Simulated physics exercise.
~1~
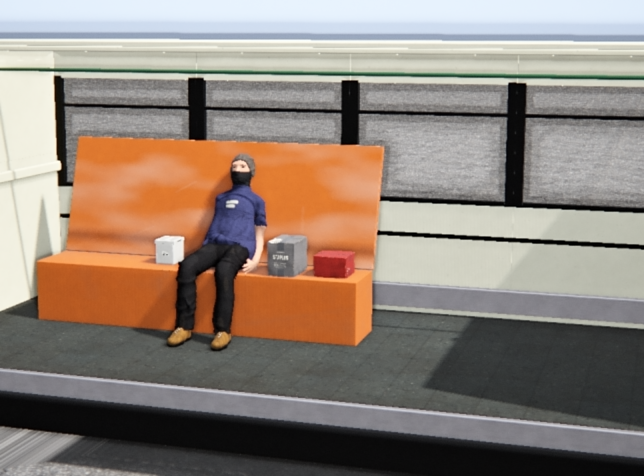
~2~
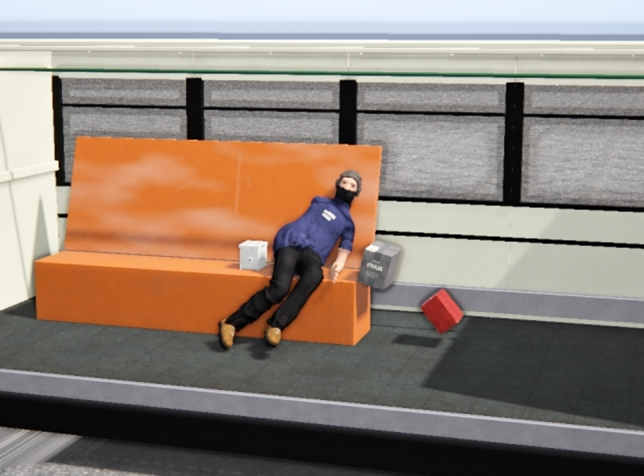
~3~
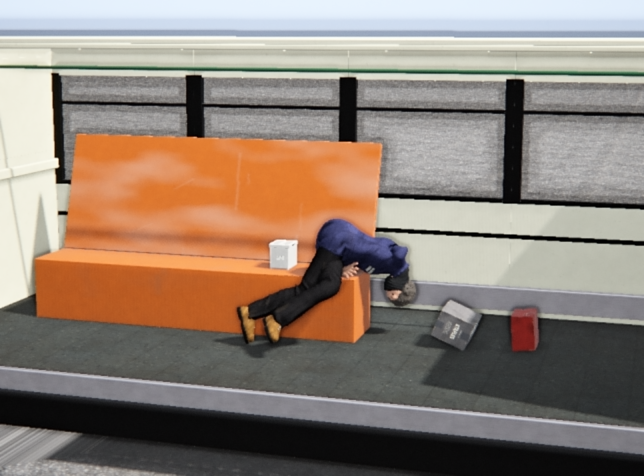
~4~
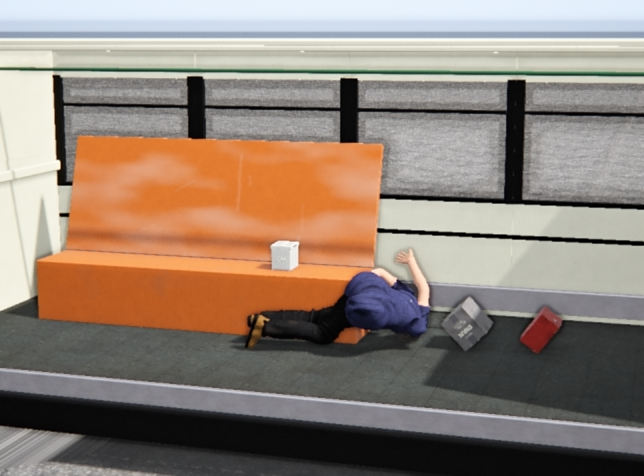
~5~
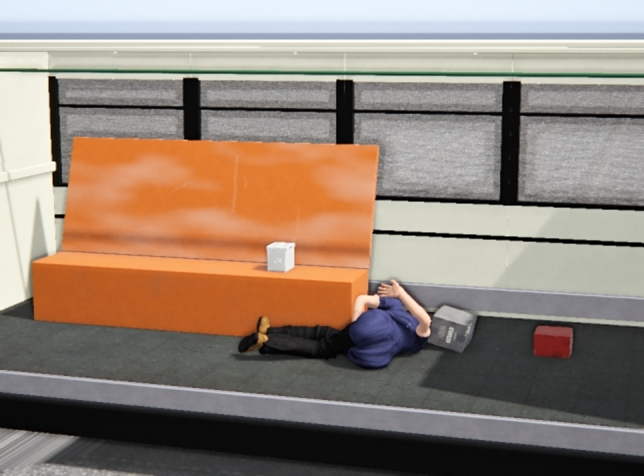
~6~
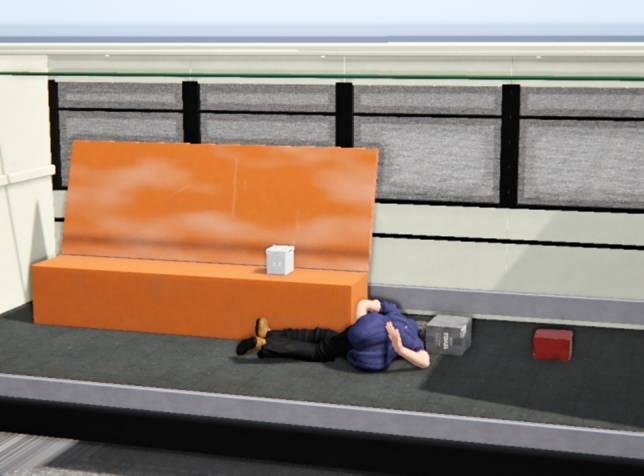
A limp sleeper in a dark blue shirt, black trousers and a grey cap sits slumped on an orange bench between a white tub and two other pieces, a grey holdall and a red carton. All of them slide right, and the carton tumbles off the end with the holdall tipping after it. The sleeper topples sideways and folds headfirst over the bench's edge. The hips follow down to the floor, arms flopping upward, then settling. The sleeper ends lying beside the holdall, the carton farther right, while the tub stays on the seat.
